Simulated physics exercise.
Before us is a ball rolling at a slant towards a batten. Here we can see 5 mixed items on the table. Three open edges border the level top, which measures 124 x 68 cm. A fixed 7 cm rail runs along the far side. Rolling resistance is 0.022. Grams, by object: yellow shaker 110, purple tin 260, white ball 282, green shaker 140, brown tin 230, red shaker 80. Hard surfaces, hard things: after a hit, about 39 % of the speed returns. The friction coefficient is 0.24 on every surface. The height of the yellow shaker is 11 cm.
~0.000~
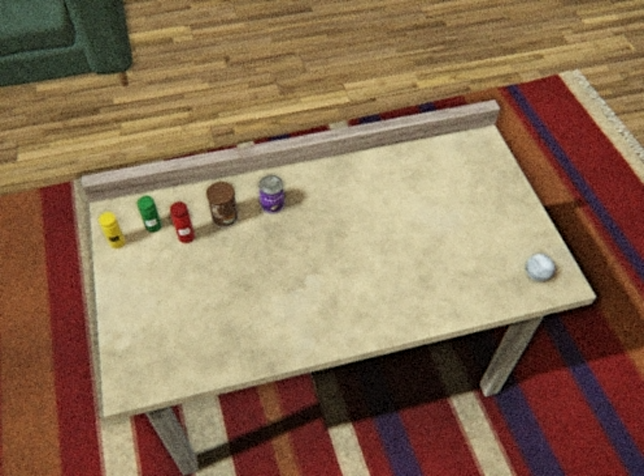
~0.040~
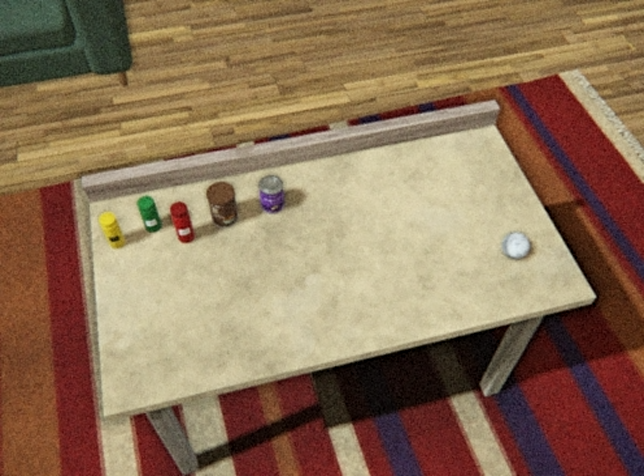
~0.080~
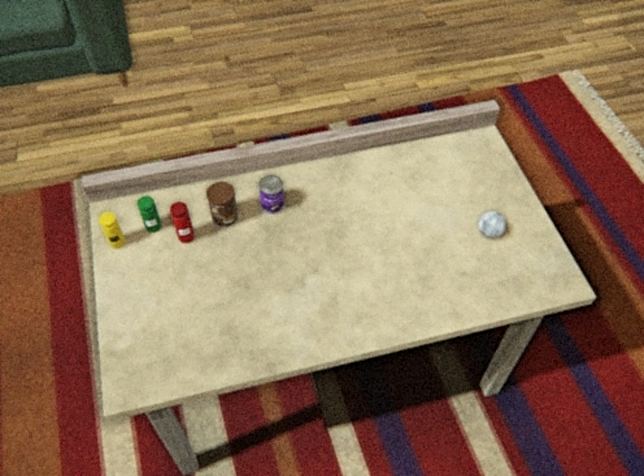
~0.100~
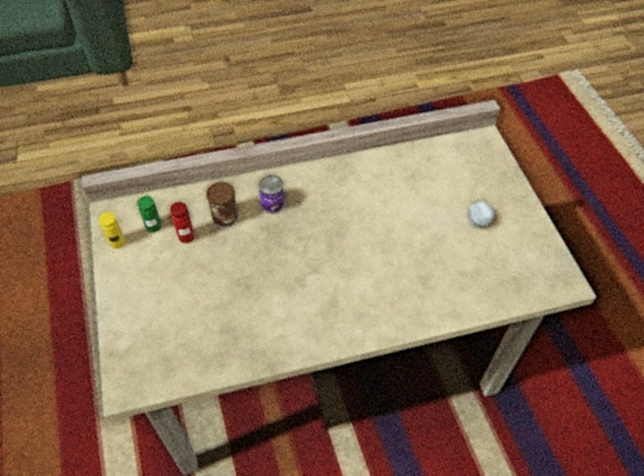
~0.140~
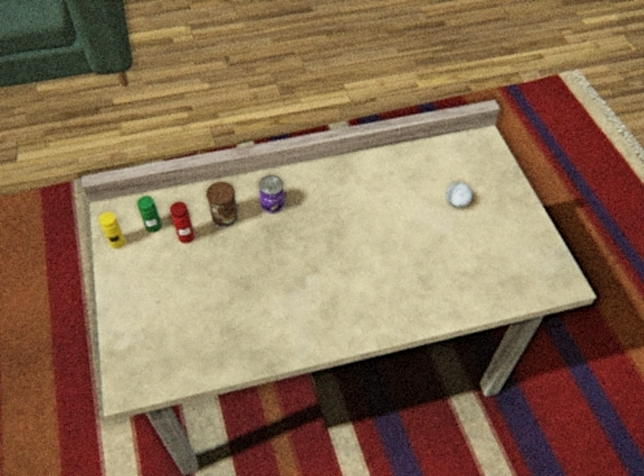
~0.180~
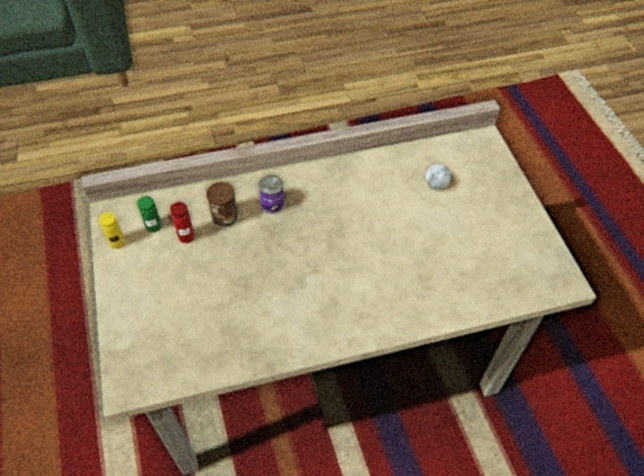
Pale table with a raised back edge on a striped rug, a white ball rolling diagonally leftward past five standing containers.
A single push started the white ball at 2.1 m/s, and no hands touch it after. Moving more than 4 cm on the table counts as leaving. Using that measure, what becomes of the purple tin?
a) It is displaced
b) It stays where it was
It stays where it was (b).
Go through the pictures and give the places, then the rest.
White ball (540, 267); purple tin (272, 195), in the first frame.
White ball (516, 245); brown tin (223, 205), in the second frame.
White ball (492, 225); yellow shaker (113, 231), in the third frame.
White ball (481, 215); brown tin (223, 205), in the fourth frame.
White ball (460, 195); yellow shaker (113, 231), in the fifth frame.
White ball (439, 176); purple tin (272, 195), in the sixth frame.
Around 0.48 s, white ball near (371, 182).
Around 1.18 s, white ball near (251, 260).
Around 1.88 s, white ball near (133, 338).
Around 2.48 s, things are still on the move.
Finally (2.7 s), all 5 still in place (within 4 cm). Final places as that camera would see them, purple tin near (272, 195).
